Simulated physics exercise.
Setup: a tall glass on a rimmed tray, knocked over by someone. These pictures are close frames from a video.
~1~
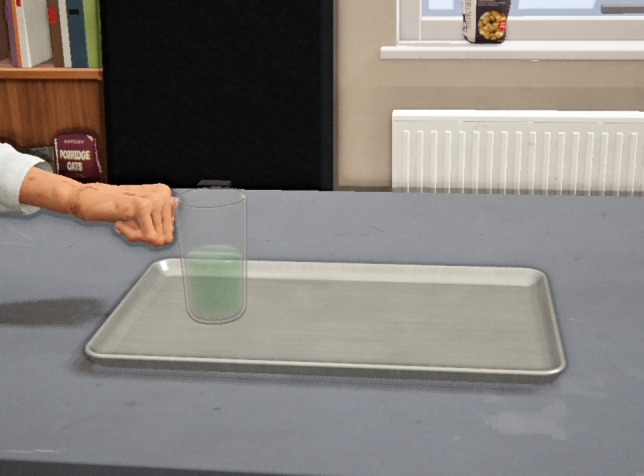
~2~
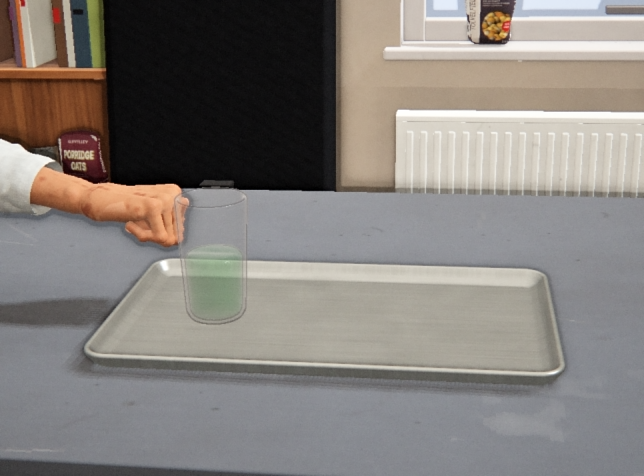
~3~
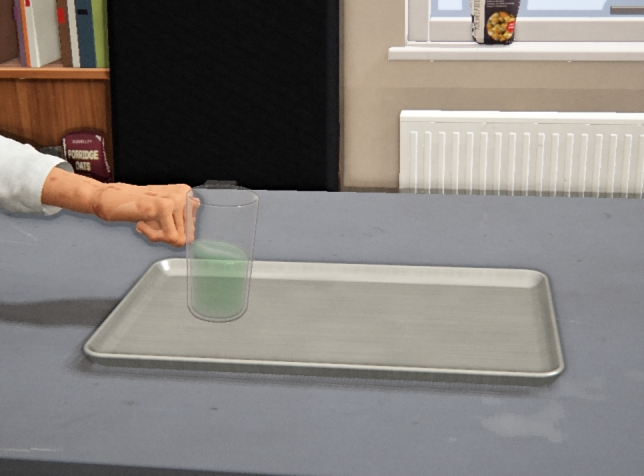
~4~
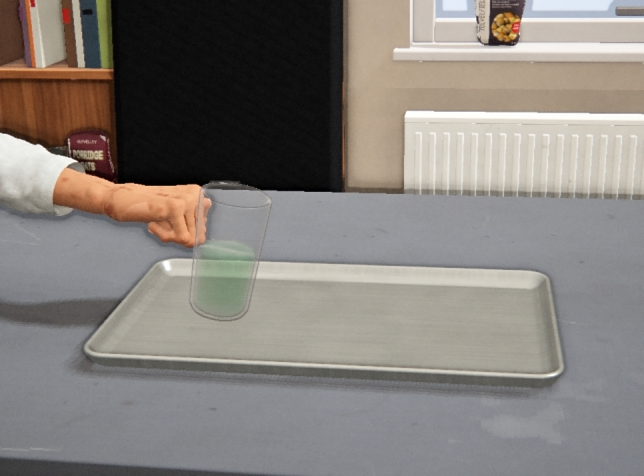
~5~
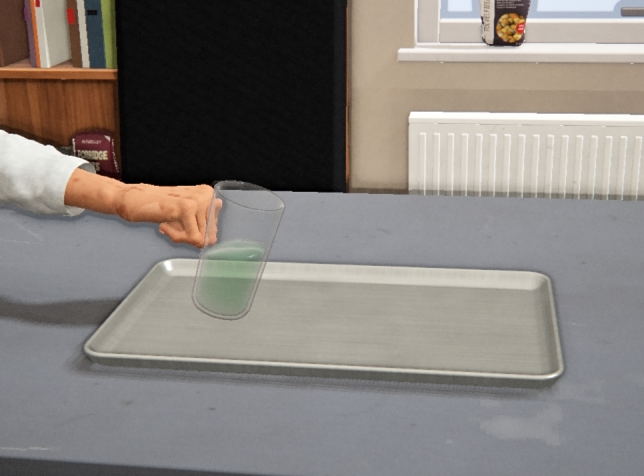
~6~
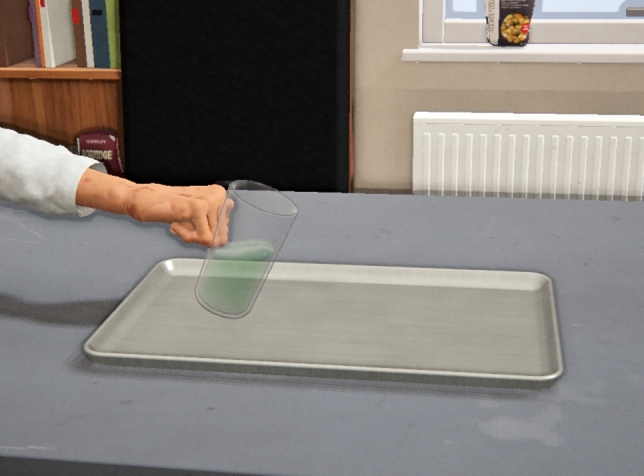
A clear tall glass holding green liquid stands toward the left of a rimmed, pale metal tray on a grey tabletop, seen from slightly above. Behind are a dark panel, shelved books, a dark red packet, a white radiator and a windowsill. From the left, a white-sleeved hand pushes the upright glass, which leans steadily rightward, while the background drifts slightly right.
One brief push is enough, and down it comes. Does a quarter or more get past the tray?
I expect the tray to retain less than three quarters.
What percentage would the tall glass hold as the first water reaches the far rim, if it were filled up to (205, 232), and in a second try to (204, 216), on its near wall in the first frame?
First level: 65 per cent; second level: 60 per cent.
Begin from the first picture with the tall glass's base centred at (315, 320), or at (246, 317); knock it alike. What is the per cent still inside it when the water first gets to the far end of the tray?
You'd get 80 % from the first place and 60 % from the second.
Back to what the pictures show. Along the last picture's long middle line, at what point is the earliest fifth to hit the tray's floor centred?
At about (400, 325).
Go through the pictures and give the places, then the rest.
Tilt 0°; right rim (244, 200); surface from (186, 251) to (244, 253); the tray's far rim is at (553, 317); the tray is clear ahead, in the first picture.
Tilt 0°; right rim (245, 200); surface from (186, 251) to (243, 253), in the second picture.
Tilt 6°; right rim (257, 201); surface from (193, 240) to (250, 256), in the third picture.
Tilt 11°; right rim (270, 204); surface from (200, 243) to (257, 253), in the fourth picture.
Tilt 17°; right rim (283, 208); surface from (206, 250) to (267, 247), in the fifth picture.
Tilt 23°; right rim (296, 214); surface from (214, 250) to (277, 245), in the sixth picture.
A moment on, the tall glass is falling and 100 per cent is in the glass, 0 on the tray and 0 above or beyond its rim.
Next, the tall glass is falling and 100 per cent is in the glass, 0 on the tray and 0 above or beyond its rim.
Then the tall glass lies on its side and 88 per cent is in the glass, 7 on the tray and 5 above or beyond its rim.
Later the tall glass lies on its side and 36 per cent is in the glass, 49 on the tray and 16 above or beyond its rim.
In the end 65 per cent is held by tray and glass, 35 is off the tray.
